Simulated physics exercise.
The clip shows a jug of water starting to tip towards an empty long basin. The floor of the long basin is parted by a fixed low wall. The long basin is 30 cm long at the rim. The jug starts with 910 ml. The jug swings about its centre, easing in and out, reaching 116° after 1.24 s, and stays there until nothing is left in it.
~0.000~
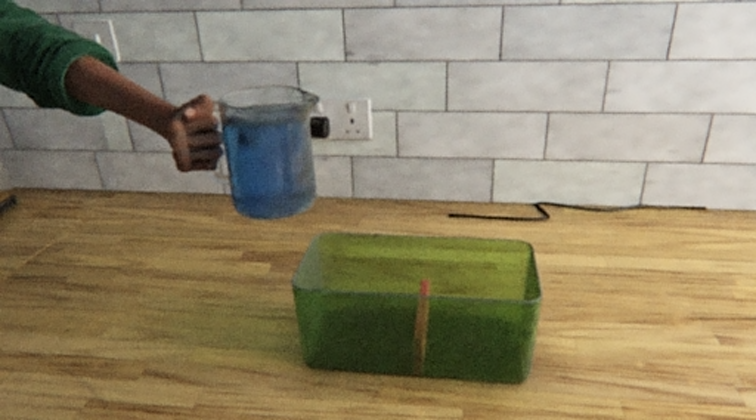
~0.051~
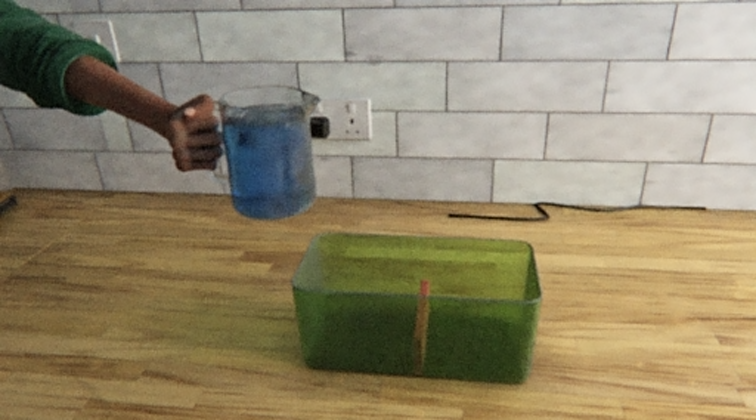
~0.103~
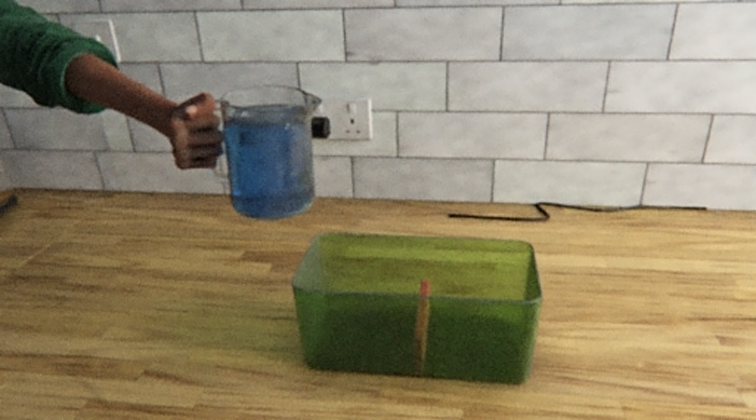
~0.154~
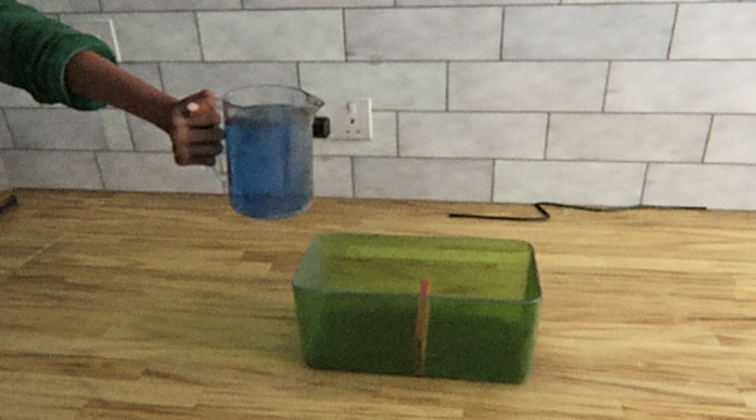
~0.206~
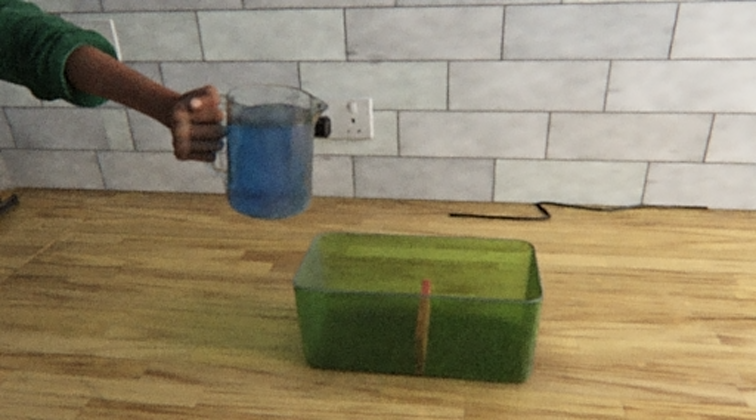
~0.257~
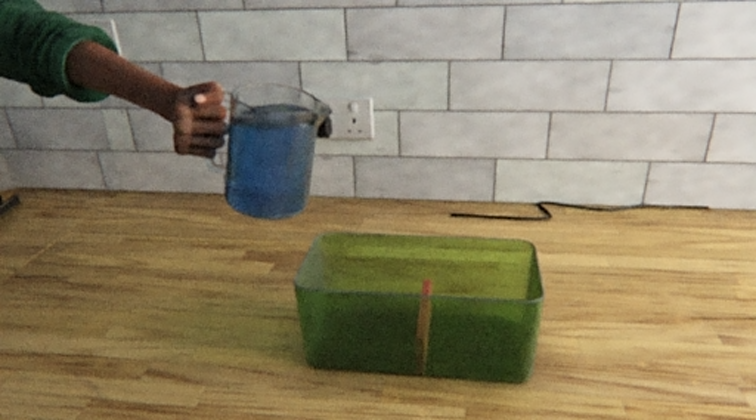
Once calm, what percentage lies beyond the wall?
The far part has some 3 per cent.
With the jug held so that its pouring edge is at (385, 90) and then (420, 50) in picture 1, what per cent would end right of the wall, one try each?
First 90, then 70 per cent.
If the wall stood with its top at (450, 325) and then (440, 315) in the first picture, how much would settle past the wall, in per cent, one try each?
In turn about 15 and 5 per cent.
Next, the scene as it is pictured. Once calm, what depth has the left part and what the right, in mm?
Some 40 mm on the left and 2 mm on the right.
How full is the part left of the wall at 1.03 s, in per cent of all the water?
About 52 per cent.
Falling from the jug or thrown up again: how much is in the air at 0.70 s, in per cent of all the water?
Some 14 per cent.
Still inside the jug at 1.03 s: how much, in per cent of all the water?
About 26 per cent.
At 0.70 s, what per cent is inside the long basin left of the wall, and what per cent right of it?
Left about 4, right about 0.
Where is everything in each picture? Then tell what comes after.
Tilt 0°; pouring edge (319, 99); surface from (228, 113) to (307, 114); the long basin's rim runs from (304, 259) to (537, 270); the wall's top is at (422, 308), in the first frame.
Tilt 0°; pouring edge (320, 99); surface from (229, 113) to (307, 115), in the second frame.
Tilt 2°; pouring edge (322, 101); surface from (230, 113) to (308, 115), in the third frame.
Tilt 4°; pouring edge (324, 103); surface from (232, 113) to (311, 115), in the fourth frame.
Tilt 8°; pouring edge (328, 107); surface from (233, 113) to (315, 115), in the fifth frame.
Tilt 12°; pouring edge (332, 111); surface from (236, 116) to (319, 115), in the sixth frame.
After 0.70 s the tilt is 70° and 83 per cent is still to pour, 4 is left of the wall and 0 right of it.
After 1.03 s the tilt is 108° and 27 per cent is still to pour, 52 is left of the wall and 1 right of it.
After 1.37 s the tilt is 116° and 1 per cent is still to pour, 90 is left of the wall and 2 right of it.
After 1.74 s the tilt is 116° and 0 per cent is still to pour, 92 is left of the wall and 3 right of it.
In the end 92 per cent lies left of the wall, 3 right of it and 4 outside.
